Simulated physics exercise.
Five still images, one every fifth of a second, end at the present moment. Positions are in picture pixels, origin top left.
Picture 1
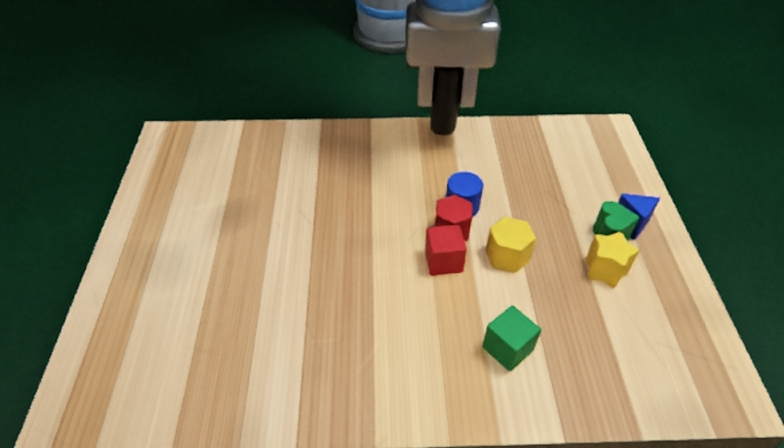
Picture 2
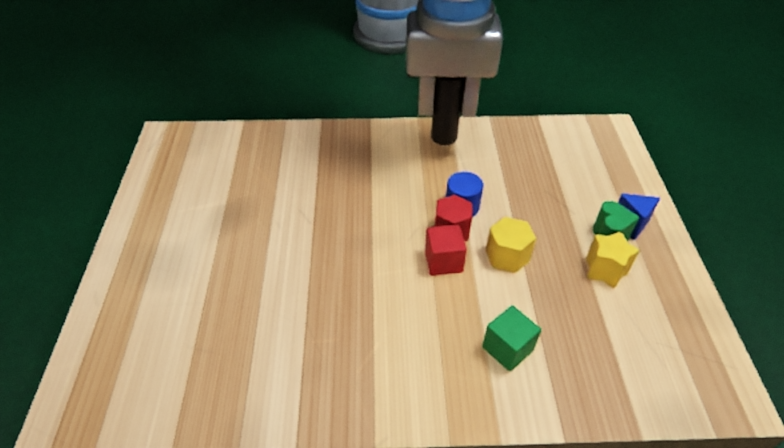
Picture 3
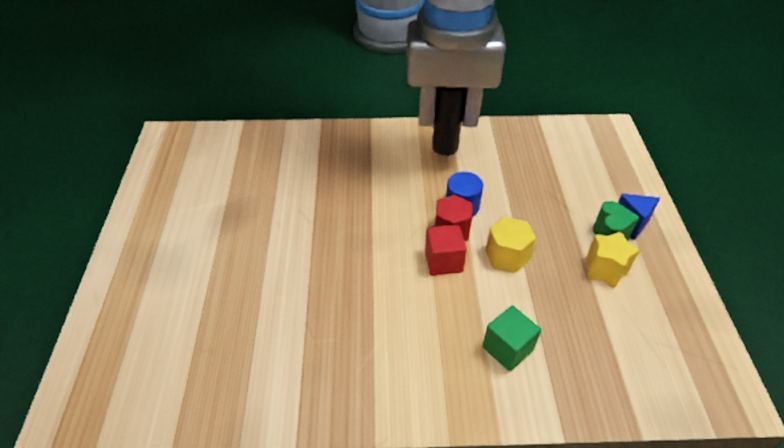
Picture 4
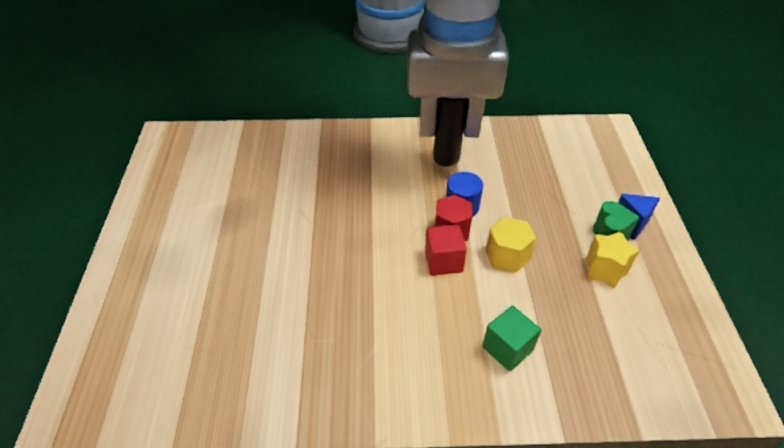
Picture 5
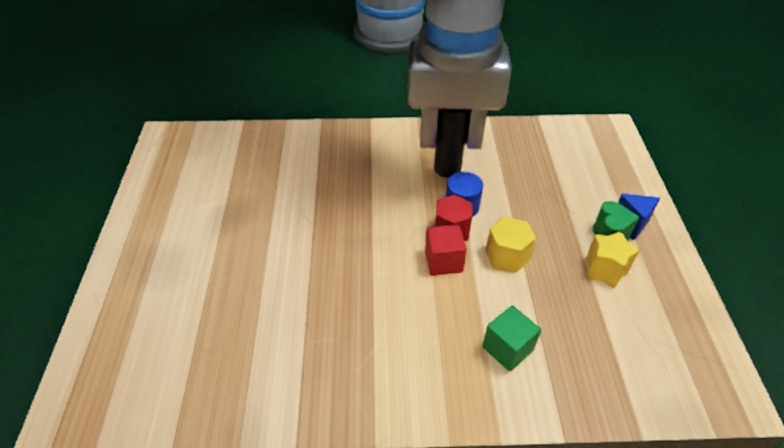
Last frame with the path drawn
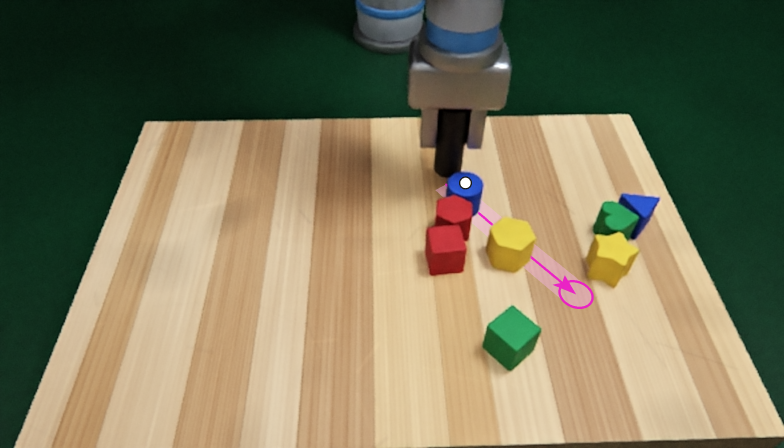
At first, a robot arm holds a dark stick at the far edge of a striped wooden board scattered with red, blue, yellow and green blocks. The stick then moves steadily toward the viewer, closing in on the blue round block, while all the blocks stay still.
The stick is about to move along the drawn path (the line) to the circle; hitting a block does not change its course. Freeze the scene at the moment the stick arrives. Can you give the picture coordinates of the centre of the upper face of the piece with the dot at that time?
It will likely be found at (589, 303).
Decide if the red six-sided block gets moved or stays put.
Well, the red six-sided block shifts from its place.
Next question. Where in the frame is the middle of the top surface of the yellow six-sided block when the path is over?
At (568, 333).
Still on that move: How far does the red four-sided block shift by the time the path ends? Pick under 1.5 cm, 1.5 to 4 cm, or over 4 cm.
It moves less than 1.5 cm.
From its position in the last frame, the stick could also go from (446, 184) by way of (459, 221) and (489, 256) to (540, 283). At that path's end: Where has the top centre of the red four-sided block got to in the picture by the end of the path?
It will end up at (438, 268).
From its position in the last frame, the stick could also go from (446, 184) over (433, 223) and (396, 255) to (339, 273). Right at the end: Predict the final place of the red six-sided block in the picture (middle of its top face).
Roughly at (459, 223).
Drawn move, from (446, 184) to (576, 294); the dot is on the blue circular block.
On the path given first. One third of the way, stick (487, 202); red four-sided block (445, 244); red six-sided block (457, 216), turned 20° clockwise; blue circular block (508, 216); yellow six-sided block (527, 245), turned 25° clockwise.
Two thirds of the way, stick (532, 238); red four-sided block (445, 244); red six-sided block (457, 216), turned 20° clockwise; blue circular block (551, 257); yellow six-sided block (558, 292), turned 50° clockwise.
At the end, stick (582, 279); red four-sided block (445, 244); red six-sided block (457, 216), turned 20° clockwise; blue circular block (589, 303); yellow six-sided block (568, 333), turned 80° clockwise.
